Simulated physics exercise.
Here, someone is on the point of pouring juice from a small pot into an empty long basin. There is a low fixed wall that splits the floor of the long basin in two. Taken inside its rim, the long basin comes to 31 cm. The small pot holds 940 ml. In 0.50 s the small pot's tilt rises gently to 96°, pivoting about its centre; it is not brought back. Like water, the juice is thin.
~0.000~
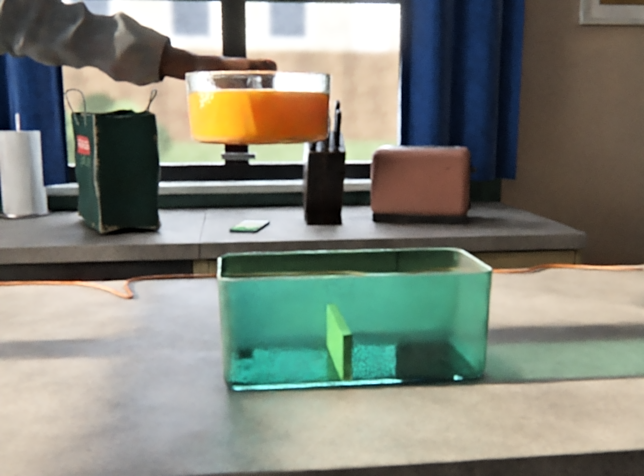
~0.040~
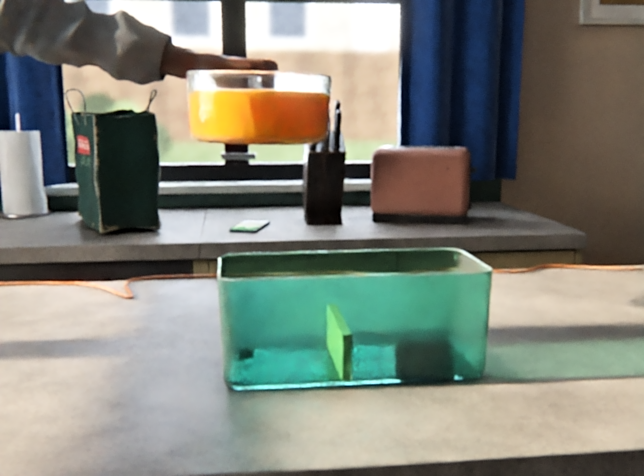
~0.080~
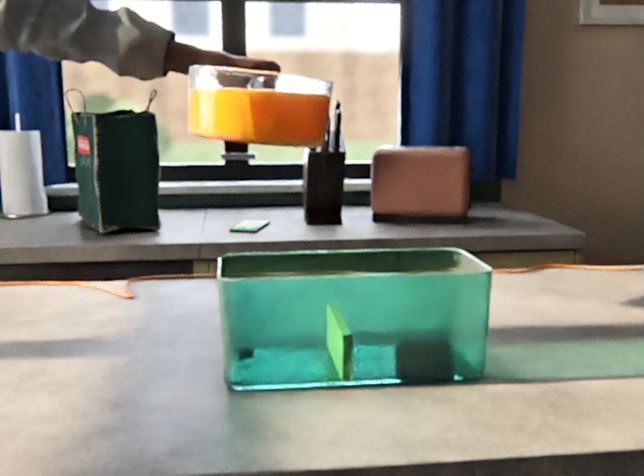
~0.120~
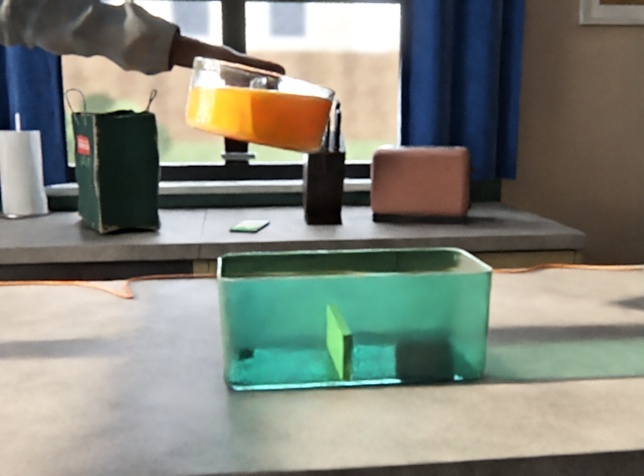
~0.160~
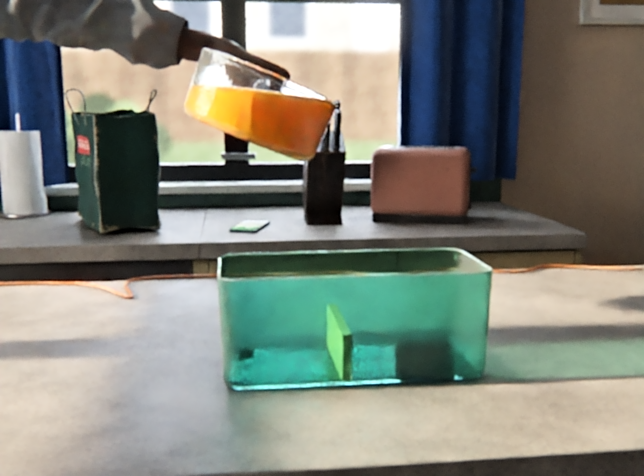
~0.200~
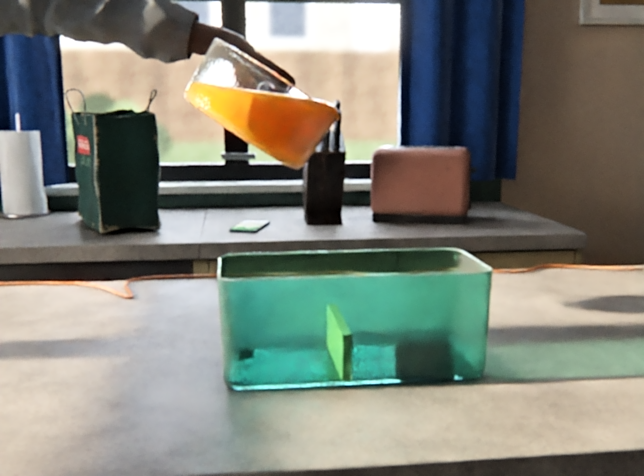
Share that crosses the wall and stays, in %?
81 %.
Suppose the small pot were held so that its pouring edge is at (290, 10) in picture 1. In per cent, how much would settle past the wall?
It would then come to around 60 percent.
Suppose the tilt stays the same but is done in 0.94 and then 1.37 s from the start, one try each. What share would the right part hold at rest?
The first try gives 90 percent and the second 95 percent.
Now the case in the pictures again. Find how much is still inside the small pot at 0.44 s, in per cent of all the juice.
Roughly 26 percent.
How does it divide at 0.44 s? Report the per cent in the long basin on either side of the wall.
About 0 left, about 14 right.
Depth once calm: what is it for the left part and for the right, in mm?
Left roughly 8 mm; right roughly 36 mm.
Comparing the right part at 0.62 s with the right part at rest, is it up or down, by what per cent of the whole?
The share moves up, by some 4 per cent.
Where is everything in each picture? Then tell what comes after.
The first frame shows tilt 0°; pouring edge (329, 77); surface from (192, 93) to (326, 93); the long basin's rim runs from (220, 268) to (476, 261); the wall's top is at (339, 319).
The second frame shows tilt 2°; pouring edge (330, 79); surface from (192, 92) to (326, 94).
The third frame shows tilt 6°; pouring edge (332, 85); surface from (192, 91) to (327, 95).
The fourth frame shows tilt 13°; pouring edge (334, 94); surface from (193, 89) to (330, 98).
The fifth frame shows tilt 22°; pouring edge (335, 106); surface from (193, 88) to (333, 101).
The sixth frame shows tilt 33°; pouring edge (333, 121); surface from (193, 86) to (329, 111); 3 per cent is over the edge.
After 0.44 s the tilt is 93° and 27 per cent is still to pour, 0 is left of the wall and 15 right of it.
After 0.62 s the tilt is 96° and 8 per cent is still to pour, 5 is left of the wall and 77 right of it.
After 0.80 s the tilt is 96° and 2 per cent is still to pour, 11 is left of the wall and 73 right of it.
After 1.00 s the tilt is 96° and 1 per cent is still to pour, 14 is left of the wall and 81 right of it.
In the end 16 per cent lies left of the wall, 81 right of it and 3 outside.
